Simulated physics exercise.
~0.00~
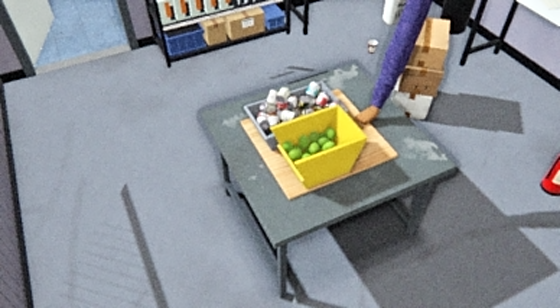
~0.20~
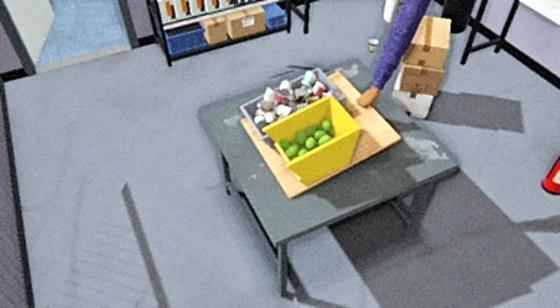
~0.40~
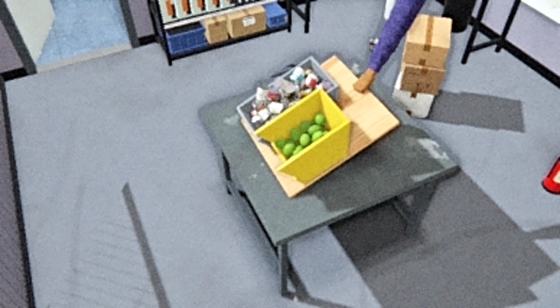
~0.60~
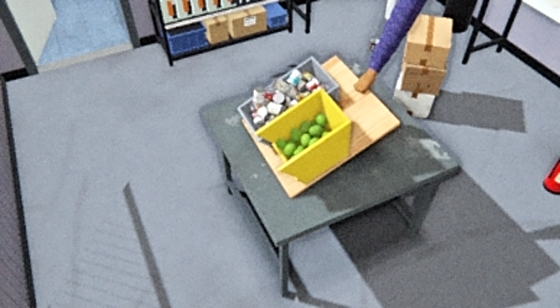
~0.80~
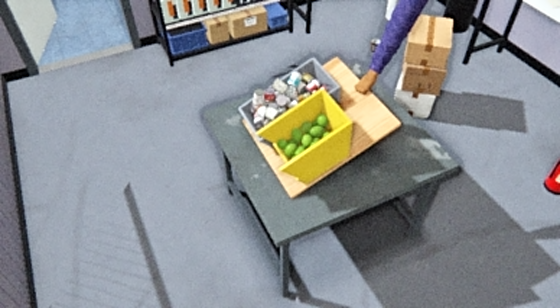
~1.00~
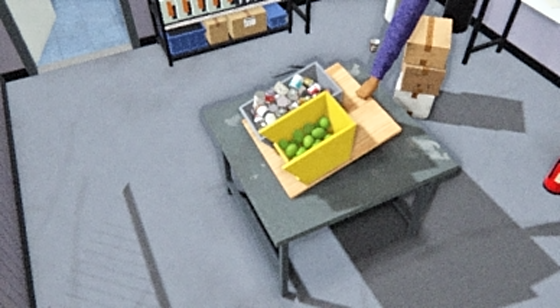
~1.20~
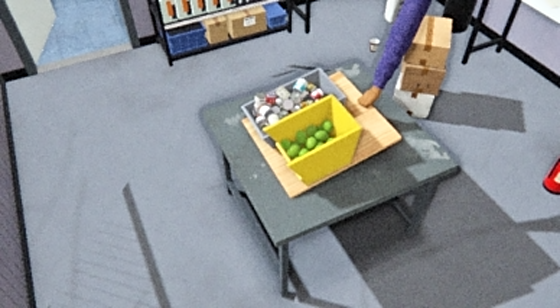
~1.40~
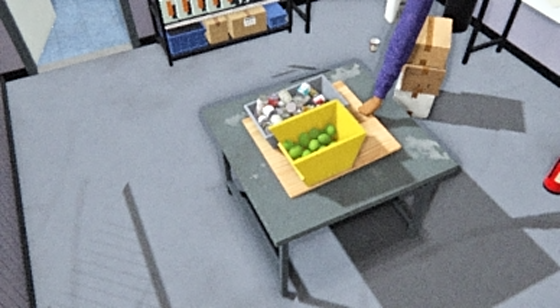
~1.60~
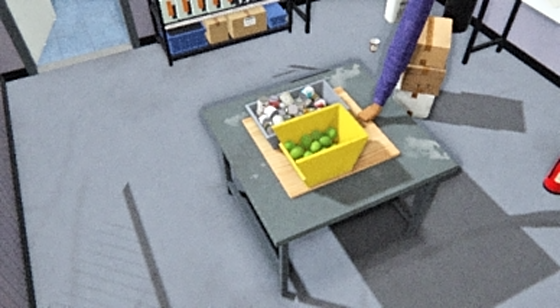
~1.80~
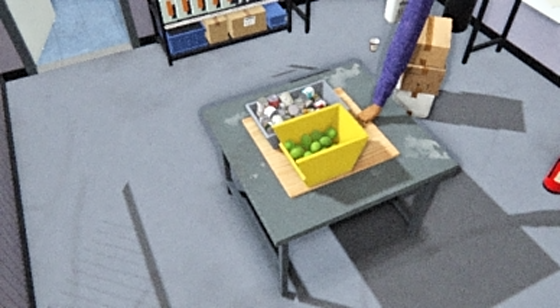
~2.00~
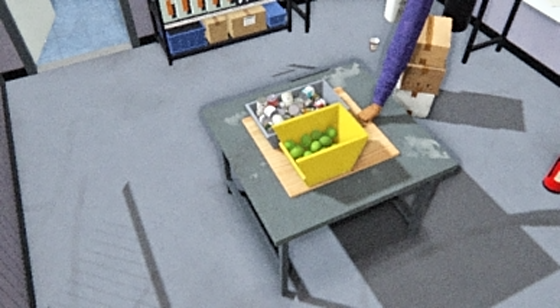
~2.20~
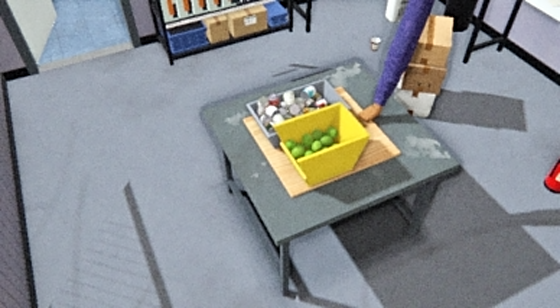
A board holding a yellow tub and a grey tub tilts leftward, then lowers flat, spilling nothing.
